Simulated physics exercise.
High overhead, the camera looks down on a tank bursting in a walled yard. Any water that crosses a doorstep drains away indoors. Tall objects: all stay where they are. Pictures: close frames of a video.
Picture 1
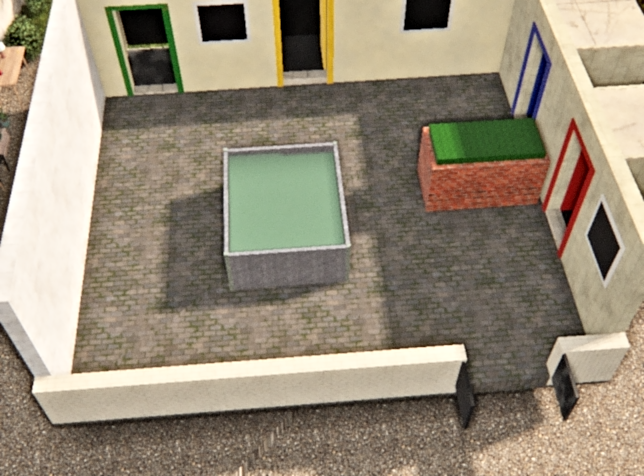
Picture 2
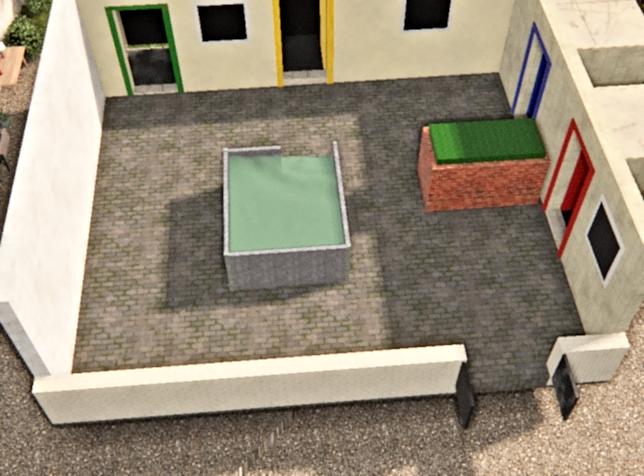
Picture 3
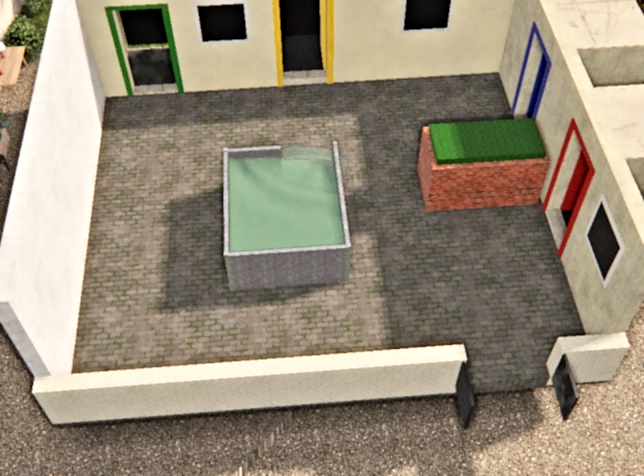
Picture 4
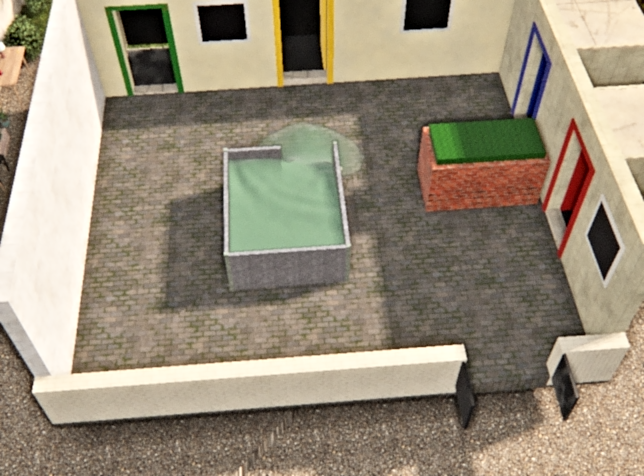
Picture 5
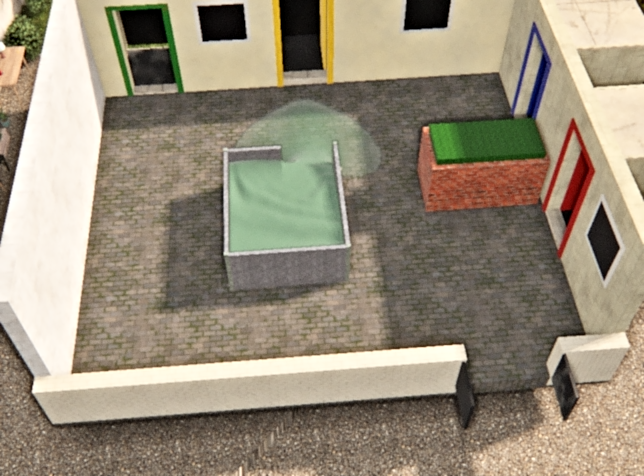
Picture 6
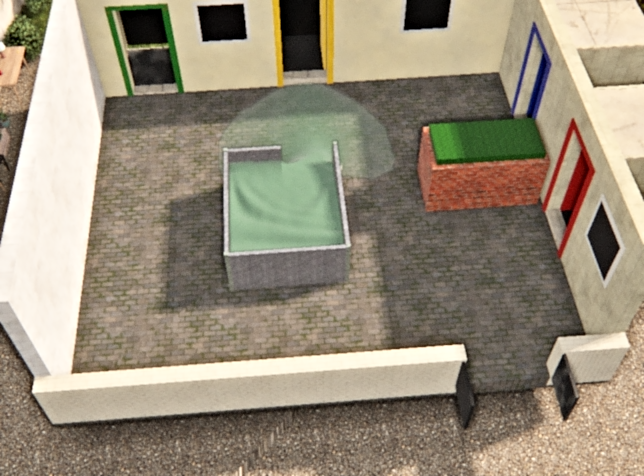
In the video, an open tank of greenish water stands in a paved, walled courtyard; a gap opens in its far side, and water pours out, spreading across the paving in a widening, rounded sheet toward the back wall.
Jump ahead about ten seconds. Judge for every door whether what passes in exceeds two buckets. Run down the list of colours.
One by one: Yellow door: Exceeds two buckets. Green door: Exceeds two buckets. Blue door: Exceeds two buckets. Red door: Within two buckets.
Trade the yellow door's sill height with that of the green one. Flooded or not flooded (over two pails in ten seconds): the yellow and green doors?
Outcome - yellow gets too much, green doesn't reach it.
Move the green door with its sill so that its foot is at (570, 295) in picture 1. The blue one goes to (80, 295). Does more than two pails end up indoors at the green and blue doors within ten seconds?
Green does not overflow; blue does not overflow.
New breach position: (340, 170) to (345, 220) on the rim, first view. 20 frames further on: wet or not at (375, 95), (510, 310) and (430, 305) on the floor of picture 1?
In turn: Inundated, then inundated, then inundated.
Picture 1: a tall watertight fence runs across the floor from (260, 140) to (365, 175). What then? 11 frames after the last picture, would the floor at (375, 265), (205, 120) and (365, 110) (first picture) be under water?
Taking the three spots in turn, they are inundated, inundated and unwetted.
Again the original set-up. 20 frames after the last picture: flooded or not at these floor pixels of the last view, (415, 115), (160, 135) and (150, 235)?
In turn, the points end up soaked, soaked and high and dry.
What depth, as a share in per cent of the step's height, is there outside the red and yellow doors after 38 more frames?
About 30 %, then 100 %.
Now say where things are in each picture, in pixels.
In the first frame, still water in the open tank at (284, 199).
In the second frame, water pours out on the open tank's far side and has run to a hidden place.
In the third frame, water pours out on the open tank's far side and has run to a hidden place.
In the fourth frame, water pours out on the open tank's far side and has run to (291, 128).
In the fifth frame, the front is at (313, 103), out from the gap on the open tank's far side.
In the sixth frame, water pours out on the open tank's far side and has run to (320, 84).
A moment on, water covers 20 % of the floor; the yellow door over two buckets in, the green door not reached, the blue door not reached, the red door not reached.
Next, water covers 30 % of the floor; the yellow door far over two buckets in, the green door under two buckets in, the blue door not reached, the red door not reached.
Then, water covers 35 % of the floor; the yellow door far over two buckets in, the green door under two buckets in, the blue door under two buckets in, the red door wet at the sill, nothing in.
Later, water covers 60 % of the floor; the yellow door far over two buckets in, the green door over two buckets in, the blue door over two buckets in, the red door wet at the sill, nothing in.
In the end, water covers 85 % of the floor; the yellow door far over two buckets in, the green door over two buckets in, the blue door far over two buckets in, the red door wet at the sill, nothing in.
